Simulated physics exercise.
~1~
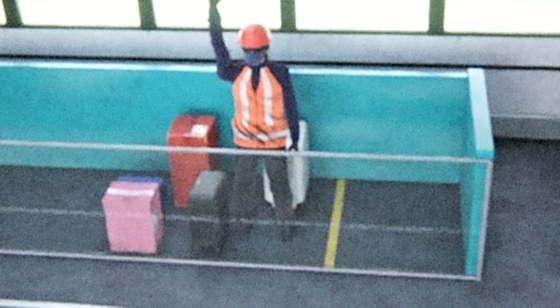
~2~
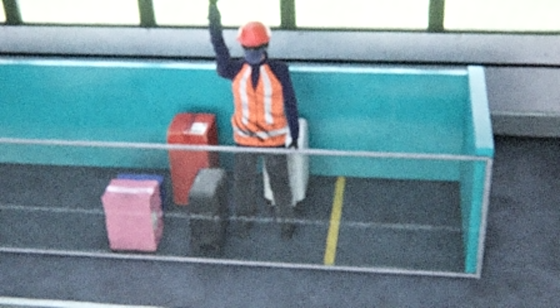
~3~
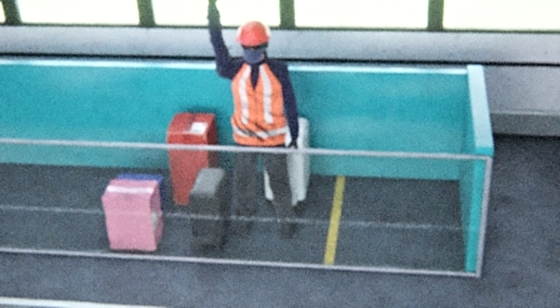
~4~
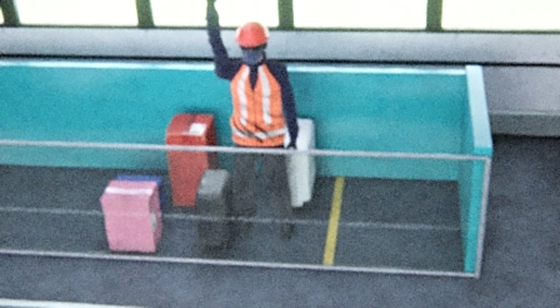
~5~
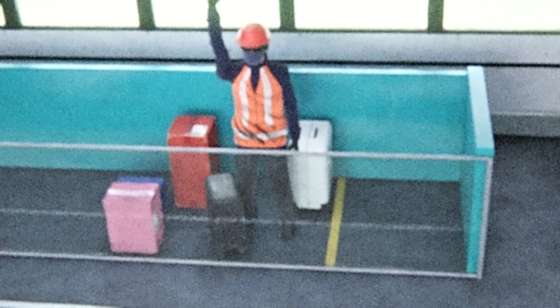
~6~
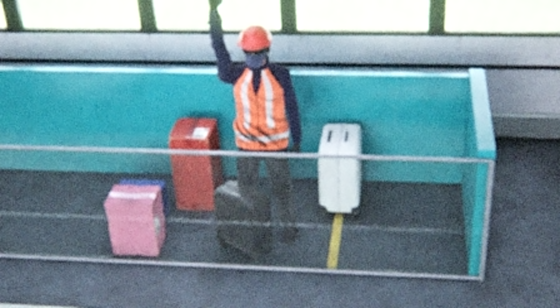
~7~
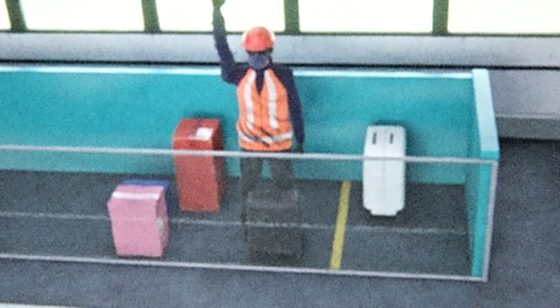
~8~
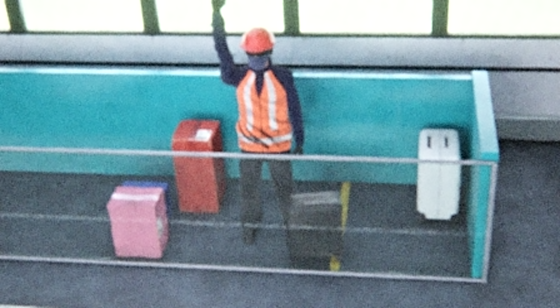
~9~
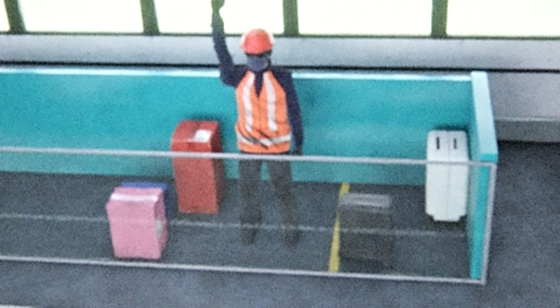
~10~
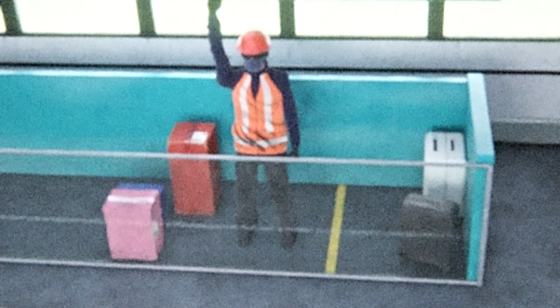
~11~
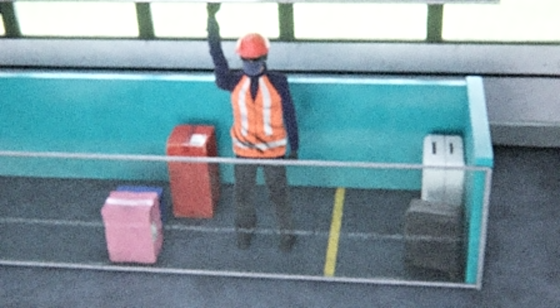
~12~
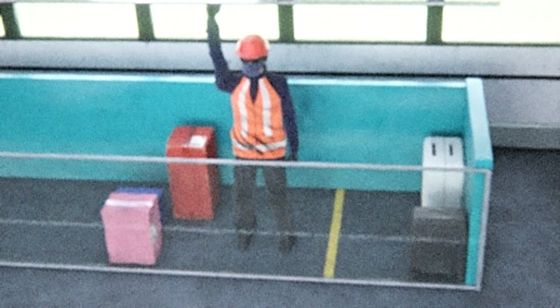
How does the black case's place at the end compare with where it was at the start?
At the start the black case stood left of the yellow line, between the pink pack and the passenger. By the end it stood well to the right of the line, near the right end of the bay in front of the white case.
A white wheeled case and then a smaller black one rolled right, past the yellow line, and came to rest upright near the bay's right end, while the red bag, the pink pack and the passenger in the orange vest, one arm raised, stayed put.
